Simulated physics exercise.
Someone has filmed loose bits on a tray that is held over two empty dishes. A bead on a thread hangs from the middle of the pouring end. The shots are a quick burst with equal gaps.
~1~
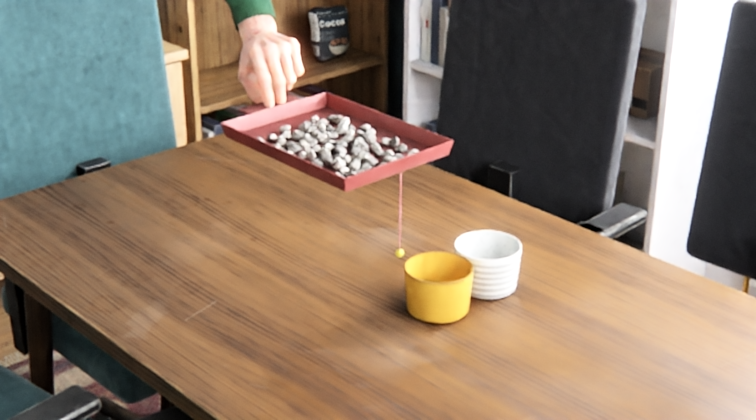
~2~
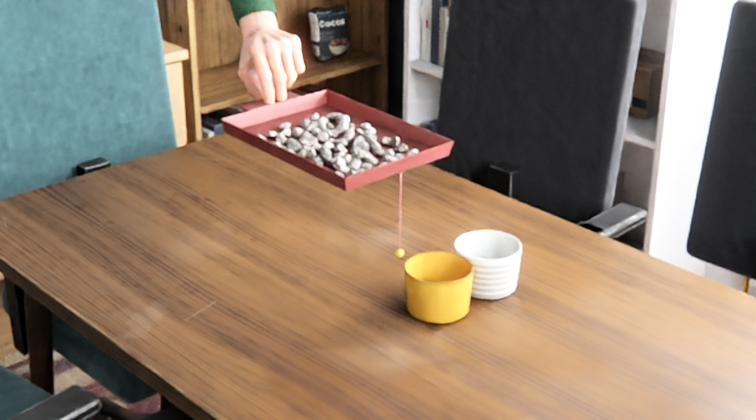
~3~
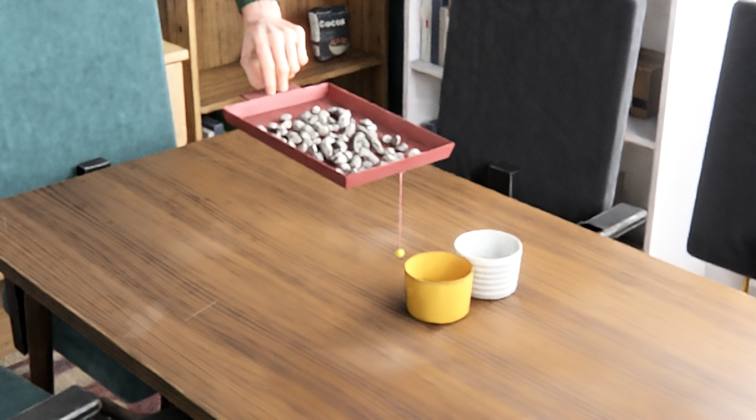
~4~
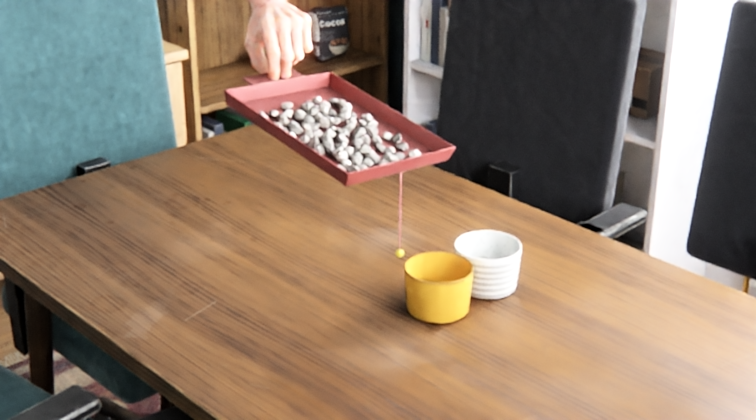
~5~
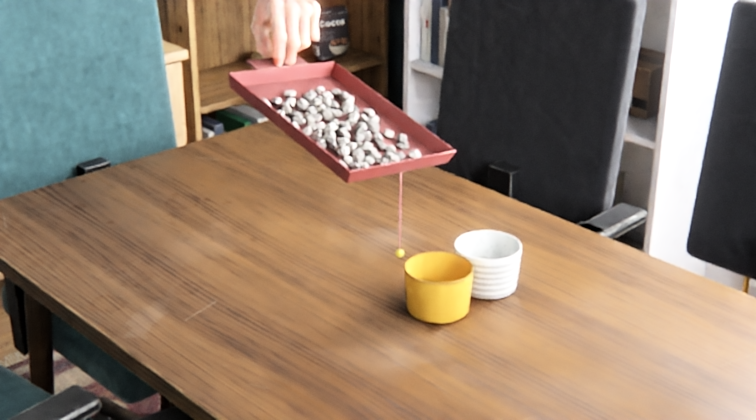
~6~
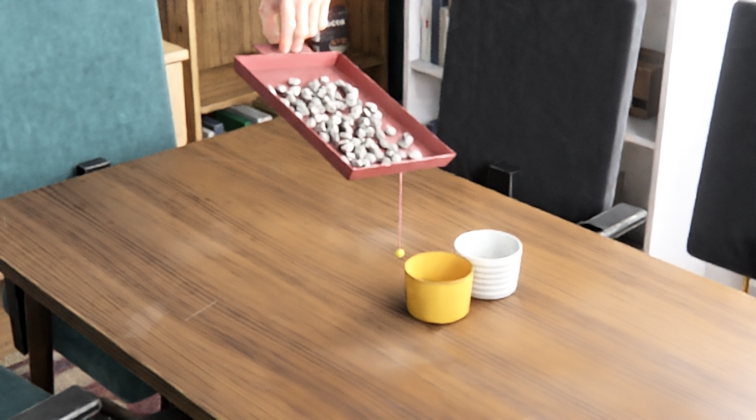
A hand raises the back of a red tray of gravel above two empty dishes.
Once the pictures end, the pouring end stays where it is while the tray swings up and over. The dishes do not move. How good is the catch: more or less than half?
In the dishes lies the larger part of it.
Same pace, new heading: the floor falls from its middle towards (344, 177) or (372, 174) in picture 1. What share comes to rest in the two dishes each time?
First some 0, then 10 per cent.
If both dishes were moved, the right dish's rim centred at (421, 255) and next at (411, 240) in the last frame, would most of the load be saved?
At the first place not half, at the second below a half.
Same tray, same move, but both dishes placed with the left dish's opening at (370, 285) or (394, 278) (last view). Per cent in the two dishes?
First some 30, then 70 per cent.
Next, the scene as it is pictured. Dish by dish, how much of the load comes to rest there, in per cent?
The left dish has 30 per cent, the right dish has 30.
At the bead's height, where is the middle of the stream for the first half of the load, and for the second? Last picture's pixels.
At about (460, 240), then at (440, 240).
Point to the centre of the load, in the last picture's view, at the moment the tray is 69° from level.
Near (419, 144).
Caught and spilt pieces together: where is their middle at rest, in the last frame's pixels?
Roughly at (459, 288).
Soon after the last picture, tray tipped steeply; nearly all on the tray; a stray few in the air.
A little later, tray tipped past a quarter turn; a small part on the tray; about a quarter in the left dish; about a third in the right dish; about a quarter outside both; about a quarter in the air.
Later still, tray tipped past a quarter turn; about a third in the left dish; about a third in the right dish; about a third outside both.
At rest, tray tipped past a quarter turn; about a third in the left dish; about a third in the right dish; about a third outside both.
